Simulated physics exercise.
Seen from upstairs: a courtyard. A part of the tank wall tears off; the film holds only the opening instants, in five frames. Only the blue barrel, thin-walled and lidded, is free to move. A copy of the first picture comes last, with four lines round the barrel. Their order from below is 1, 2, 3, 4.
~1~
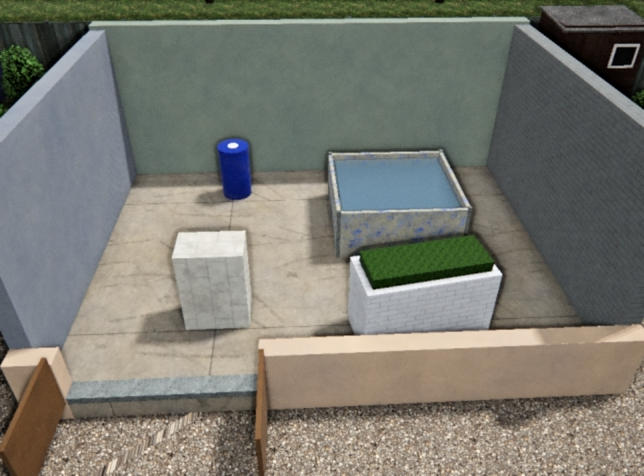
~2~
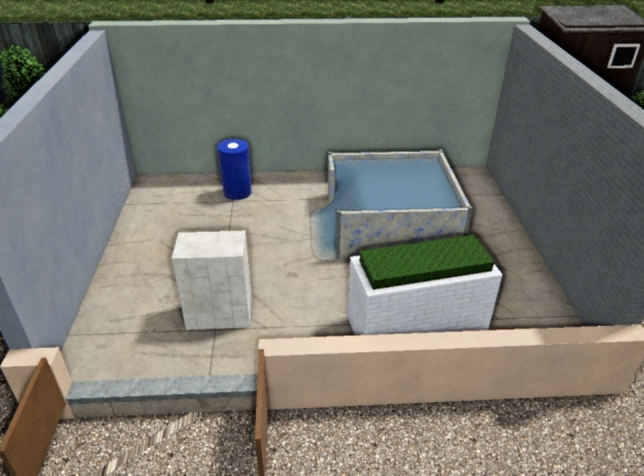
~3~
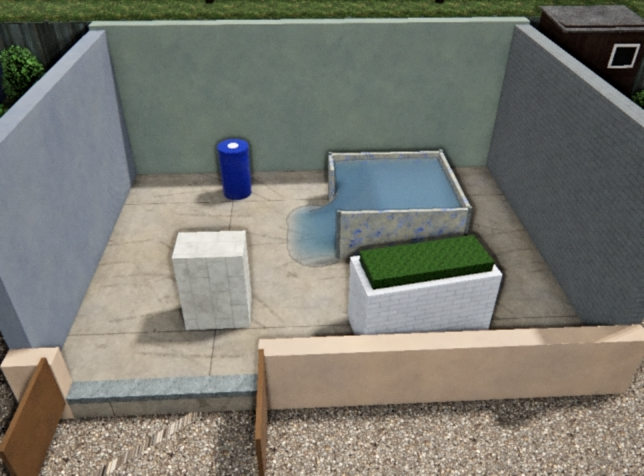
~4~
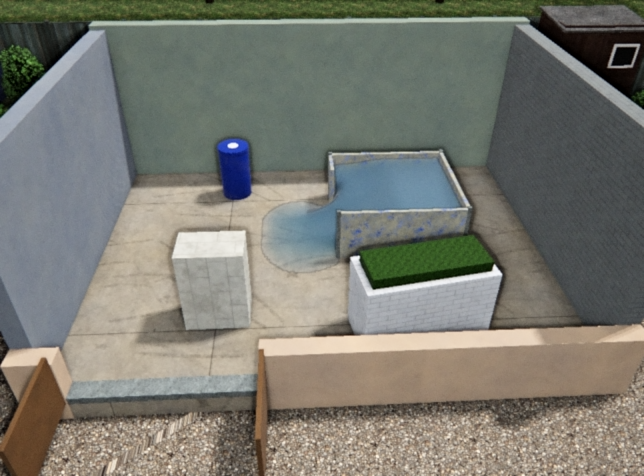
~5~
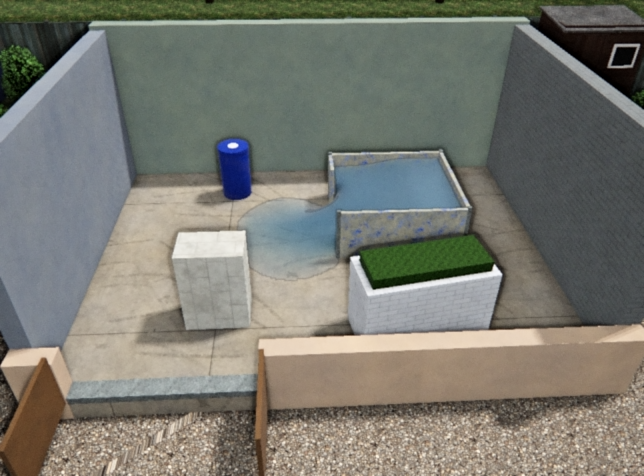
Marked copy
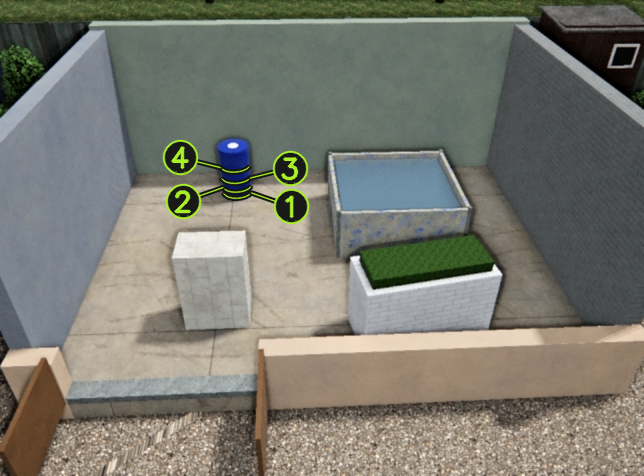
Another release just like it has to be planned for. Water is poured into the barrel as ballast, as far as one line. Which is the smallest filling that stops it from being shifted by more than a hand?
Use level 2.
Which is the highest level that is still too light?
1 it is.
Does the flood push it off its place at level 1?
Yes, it does.
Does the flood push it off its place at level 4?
No, that is safe.
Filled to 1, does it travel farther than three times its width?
No, it does not.
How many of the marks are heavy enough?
Three of the four.
On the marked copy, 1 at (236, 198); 2 at (236, 192); 3 at (235, 183); 4 at (234, 172); from the bottom up 1, 2, 3, 4.
With 1, it is pushed about twice its own width away.
With 2, it does not move.
With 3, it does not move.
With 4, it does not move.
